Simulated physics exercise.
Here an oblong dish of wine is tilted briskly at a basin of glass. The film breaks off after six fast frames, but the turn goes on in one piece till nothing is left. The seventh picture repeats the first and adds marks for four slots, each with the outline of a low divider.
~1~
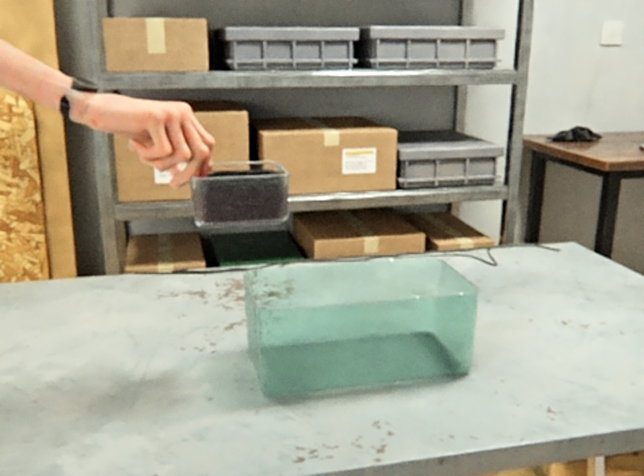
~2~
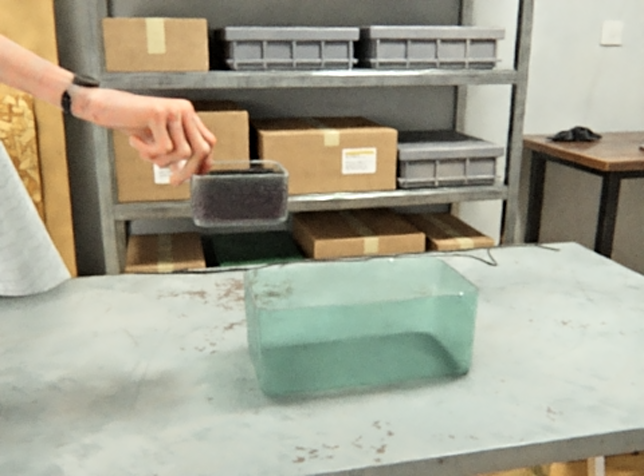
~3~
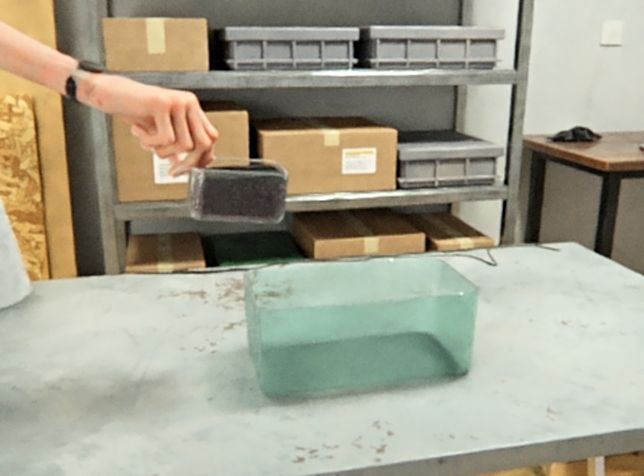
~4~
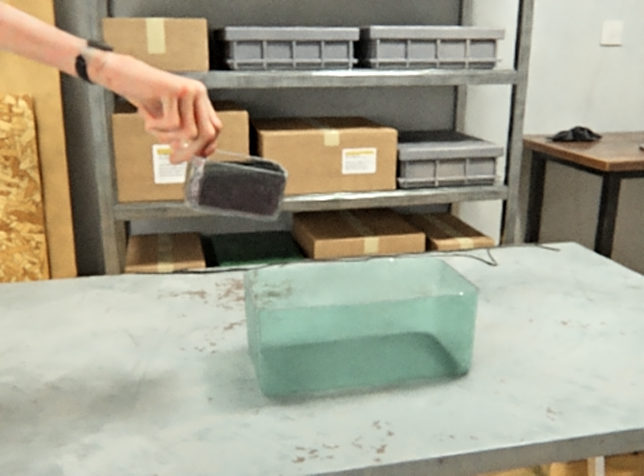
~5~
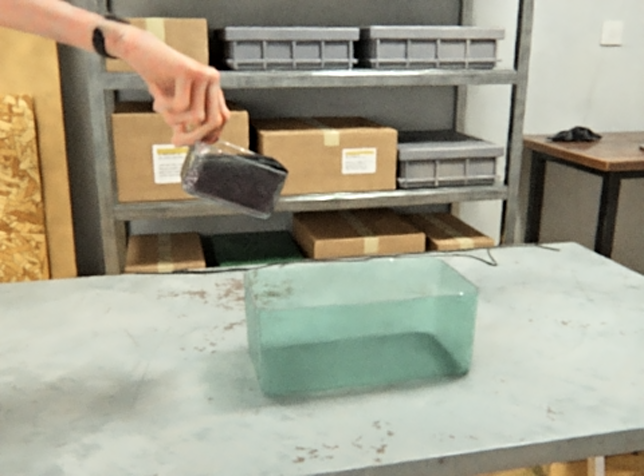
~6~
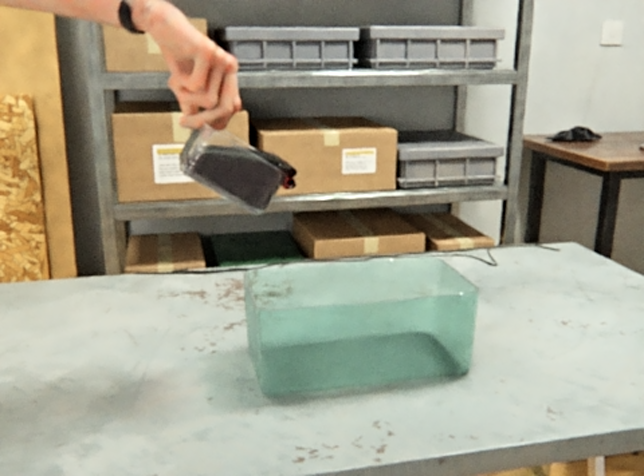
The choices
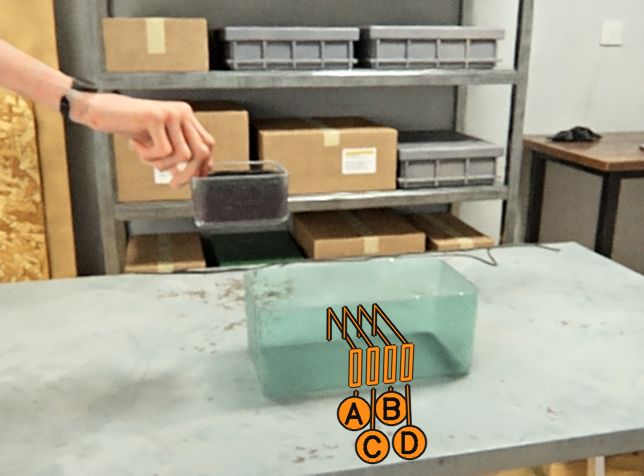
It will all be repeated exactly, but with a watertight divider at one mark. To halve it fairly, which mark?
Slot B does it best.
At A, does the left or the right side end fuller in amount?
The right one.
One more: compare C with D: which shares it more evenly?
That would be C.
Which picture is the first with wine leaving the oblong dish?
In picture 5.
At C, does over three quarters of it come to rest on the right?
No, it does not.
On the marked copy, A at (356, 391); B at (390, 387); C at (373, 389); D at (407, 385).
With A, about 14 % ends left of the wall and 84 % right of it.
With B, about 54 % ends left of the wall and 44 % right of it.
With C, about 31 % ends left of the wall and 67 % right of it.
With D, about 91 % ends left of the wall and 7 % right of it.
